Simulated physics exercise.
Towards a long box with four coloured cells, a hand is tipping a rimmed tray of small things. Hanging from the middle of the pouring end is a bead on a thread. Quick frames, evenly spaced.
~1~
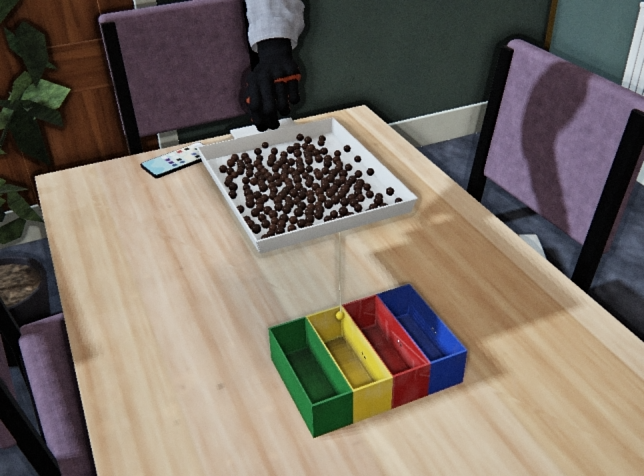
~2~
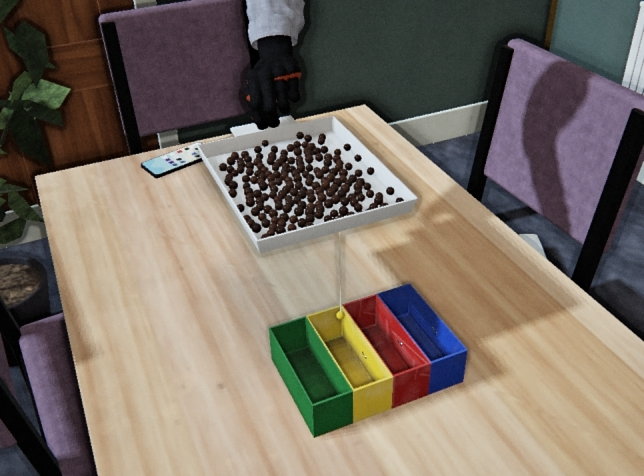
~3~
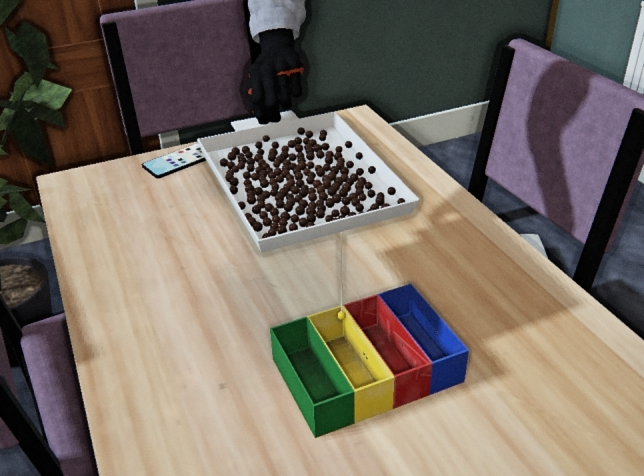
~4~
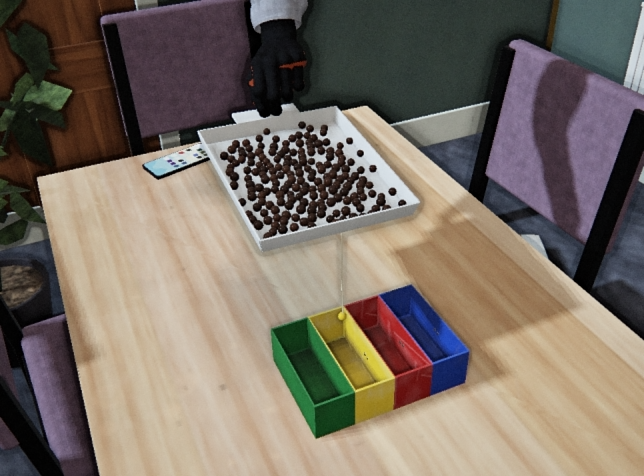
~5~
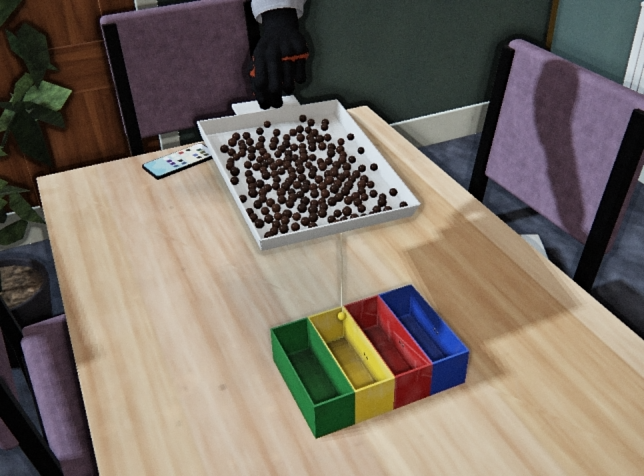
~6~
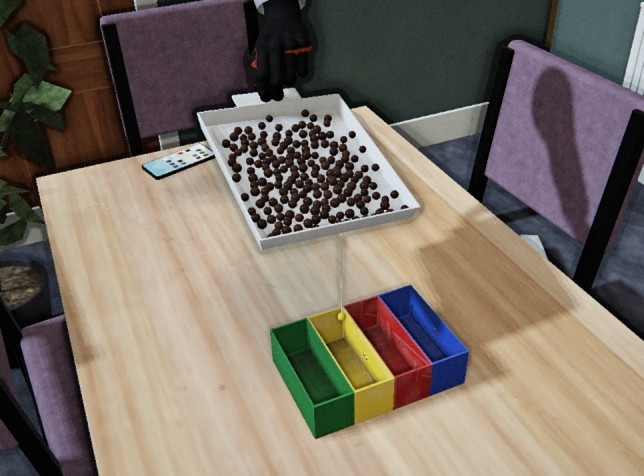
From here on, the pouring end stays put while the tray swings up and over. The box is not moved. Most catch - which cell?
Cell: Blue.
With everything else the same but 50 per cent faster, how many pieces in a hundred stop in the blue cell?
About 40 %.
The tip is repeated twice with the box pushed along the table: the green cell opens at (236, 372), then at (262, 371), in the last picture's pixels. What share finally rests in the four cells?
In turn 10 and 20 in a hundred.
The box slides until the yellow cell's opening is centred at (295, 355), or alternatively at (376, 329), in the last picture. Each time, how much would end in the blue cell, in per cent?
You'd end up with around 20 per cent and then around 20 per cent.
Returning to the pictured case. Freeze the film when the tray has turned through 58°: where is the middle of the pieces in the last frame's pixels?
I'd put the middle of the pieces at roughly (356, 188).
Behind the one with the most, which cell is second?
The runner-up is that red cell.
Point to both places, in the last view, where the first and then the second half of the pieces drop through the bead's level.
Half one: (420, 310), half two: (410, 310).
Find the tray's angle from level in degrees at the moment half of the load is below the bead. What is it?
Roughly 85 degrees of tilt.
Shortly afterwards, tray tipped steeply; all but a few on the tray; only a few falling or outside the box.
Next, tray tipped right over; a little on the tray; near half in the blue cell; near a quarter in the red cell; a little in the yellow cell; only a few in the green cell; near a quarter falling or outside the box.
Some moments later, tray tipped past a quarter turn; near half in the blue cell; near a quarter in the red cell; a little in the yellow cell; only a few in the green cell; near a quarter falling or outside the box.
In the end, tray tipped past a quarter turn; near half in the blue cell; near a quarter in the red cell; a little in the yellow cell; only a few in the green cell; near a quarter outside the box.
